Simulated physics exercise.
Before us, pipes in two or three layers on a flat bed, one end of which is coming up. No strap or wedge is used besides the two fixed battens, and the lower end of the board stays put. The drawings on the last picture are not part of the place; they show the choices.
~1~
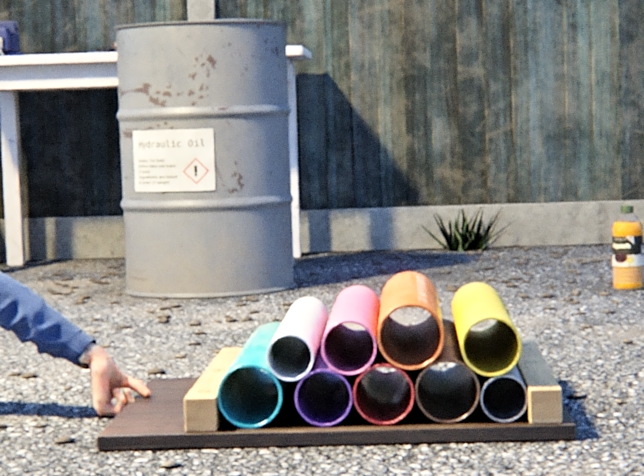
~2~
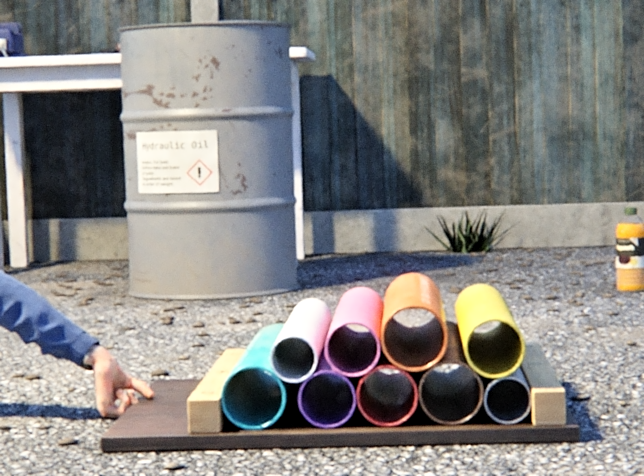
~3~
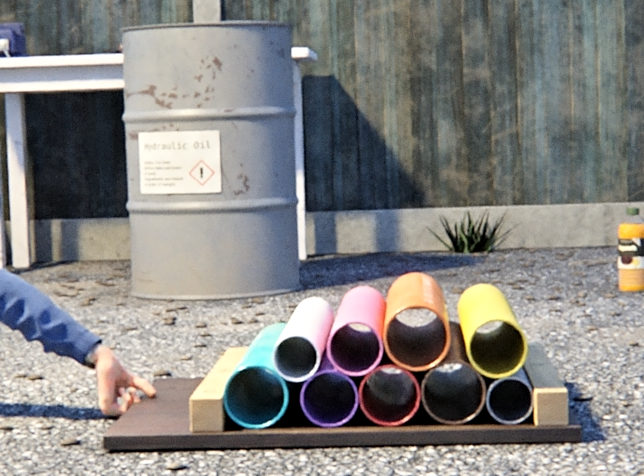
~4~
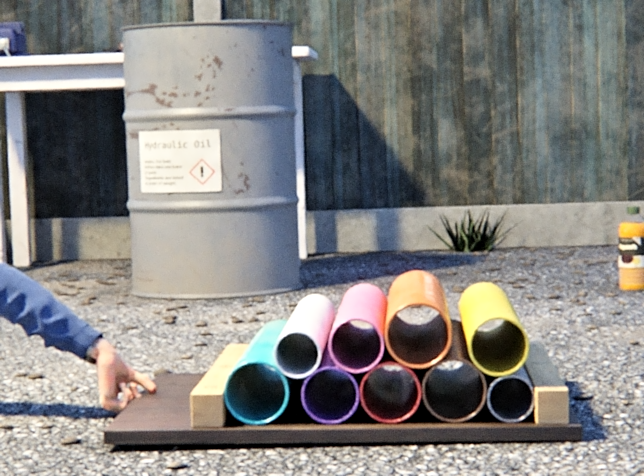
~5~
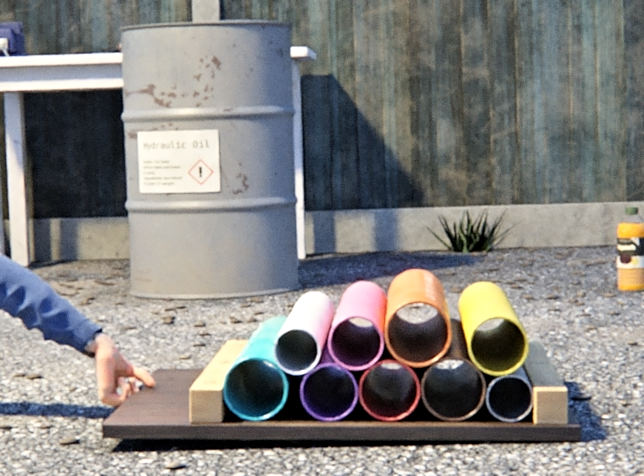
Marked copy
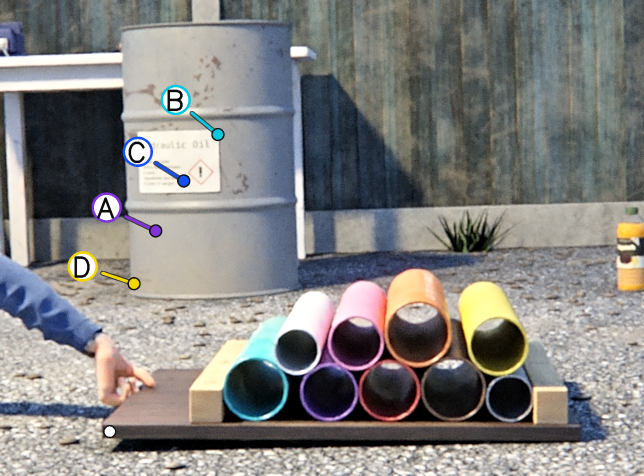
A stack of colourful pipes in two layers, turquoise, purple, red, brown and grey below and white, pink, orange and yellow above, lies between wooden blocks on a dark board. Seen from the front across sunlit gravel, a grey drum, white table, orange bottle and plank fence stand behind. A blue-sleeved hand at left raises the board's end very slightly, the pipes barely shifting, while the view drifts a little.
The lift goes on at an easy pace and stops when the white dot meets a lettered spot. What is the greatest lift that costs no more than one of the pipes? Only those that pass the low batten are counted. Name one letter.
The answer is mark A.
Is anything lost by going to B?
Yes.
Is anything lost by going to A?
At A: Yes.
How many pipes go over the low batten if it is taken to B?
With B, four.
On the marked copy, A at (156, 231); B at (218, 134); C at (184, 181); D at (134, 284); the white dot at (110, 432).
Taking A. A third of the way, board at 16°.
Two thirds of the way, board at 27°.
When it is over, board at 27°, one over the low batten (yellow).
As for the rest, B four over the low batten (yellow, orange, white, pink); C four over the low batten (yellow, orange, white, pink); D one over the low batten (yellow).
